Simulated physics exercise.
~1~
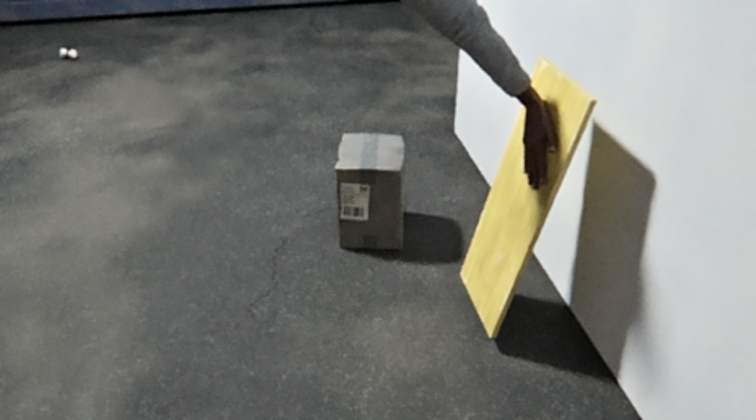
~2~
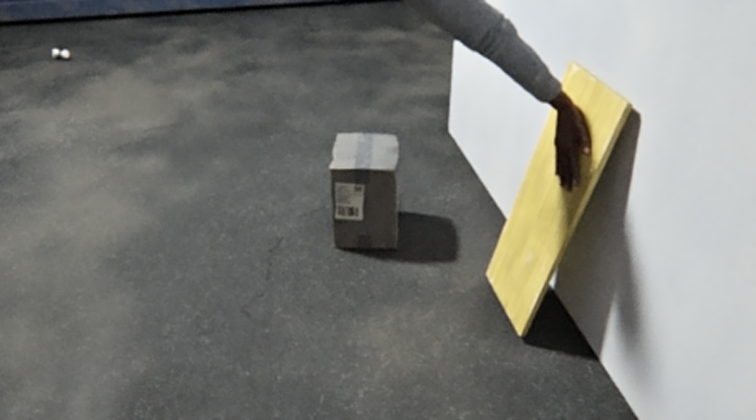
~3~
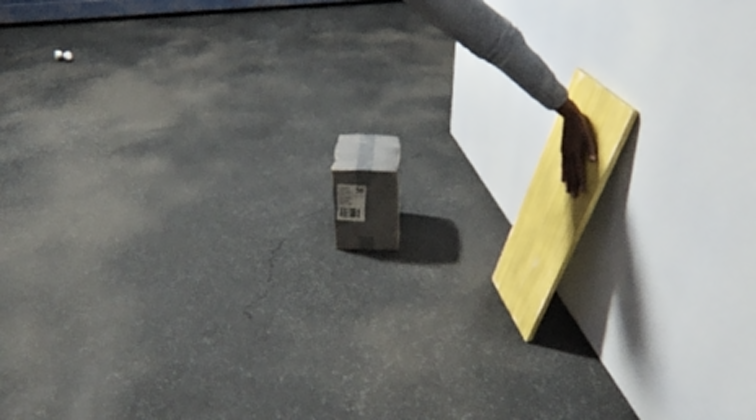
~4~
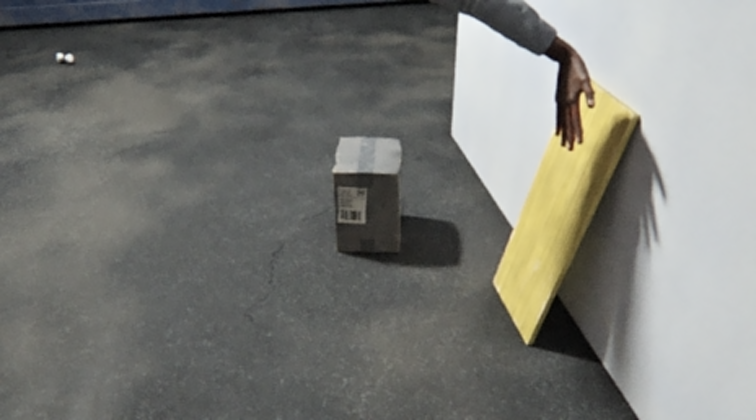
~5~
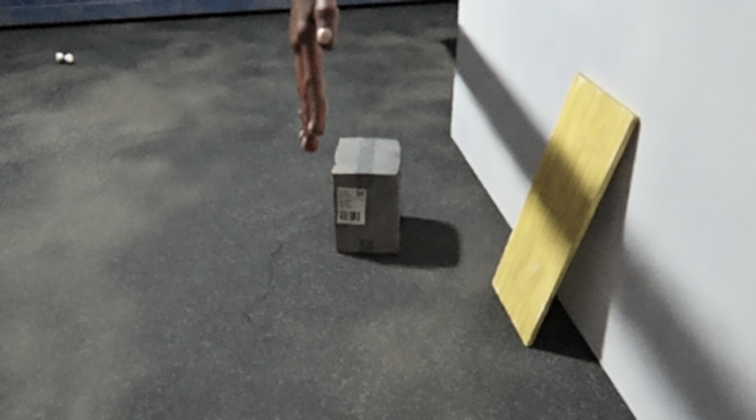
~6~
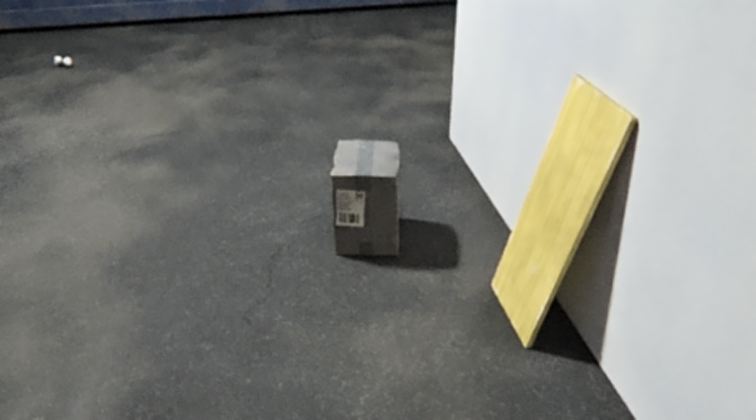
A yellow board leans against a white wall at the right, steadied by a hand reaching in from the top in a grey sleeve. The slightly swaying view looks down on a dark, mottled floor, with a grey box near the middle and small white objects far off at the upper left. The hand moves the board to the right, closer to the wall, then settles it slightly lower. It lets go, draws back past the space above the box and leaves the view. The board stays leaning against the wall, and the box remains where it was.
